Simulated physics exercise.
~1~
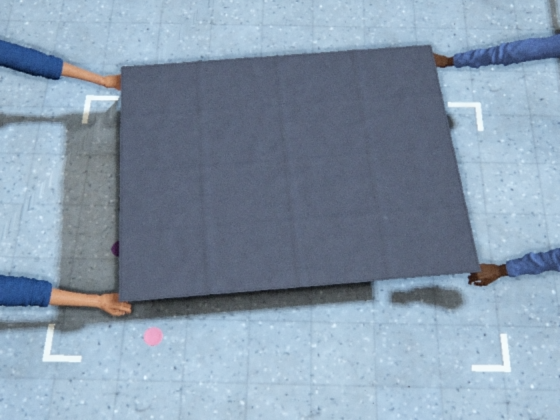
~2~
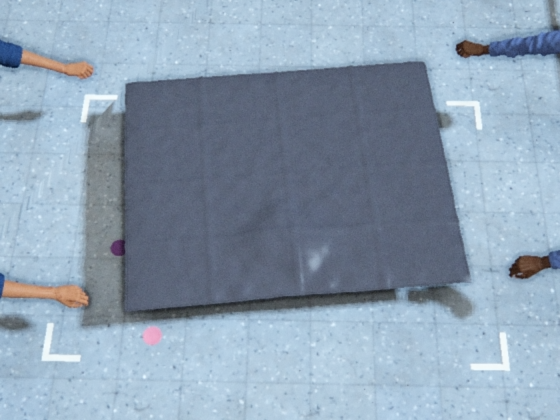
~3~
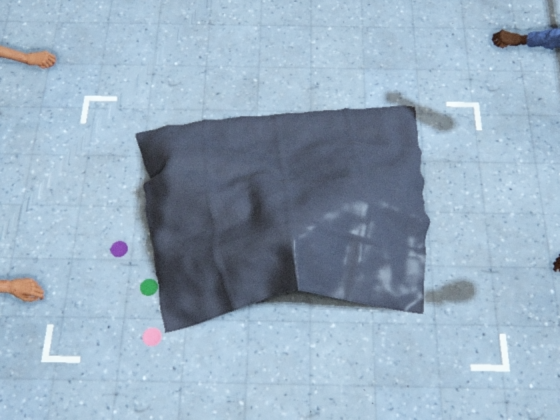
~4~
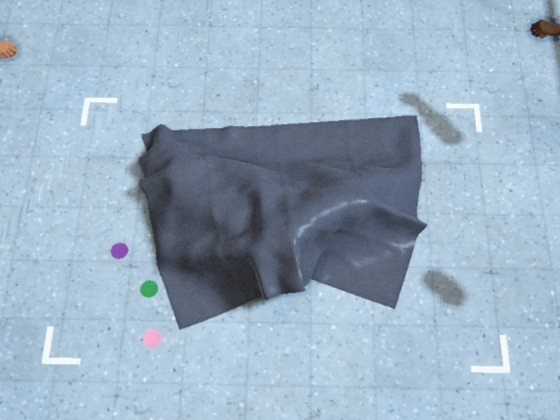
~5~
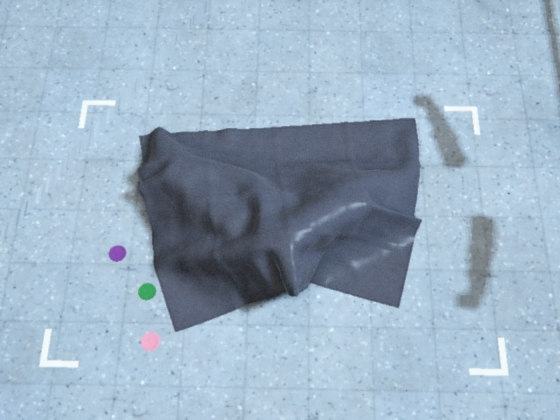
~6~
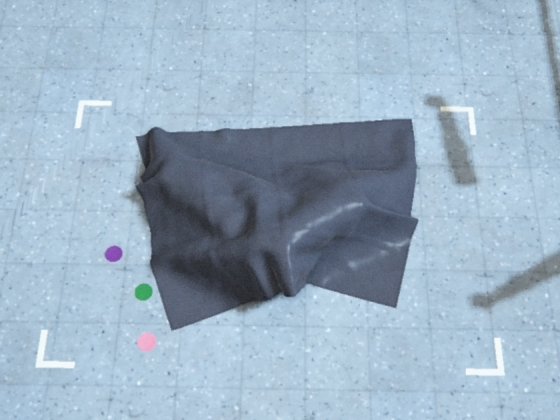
To begin with, four hands, two on the left and two on the right, hold a dark grey cloth flat above a pale blue speckled floor with white corner marks. The hands open and draw back, and the cloth drops, its edges starting to buckle. As it comes down, small purple, green and pink discs show clear of its left side. The cloth then crumples into folds, its lower right part creasing over, while the hands leave view. It finally lies rumpled and still, with the three discs uncovered beside it as shadows shift on the right.
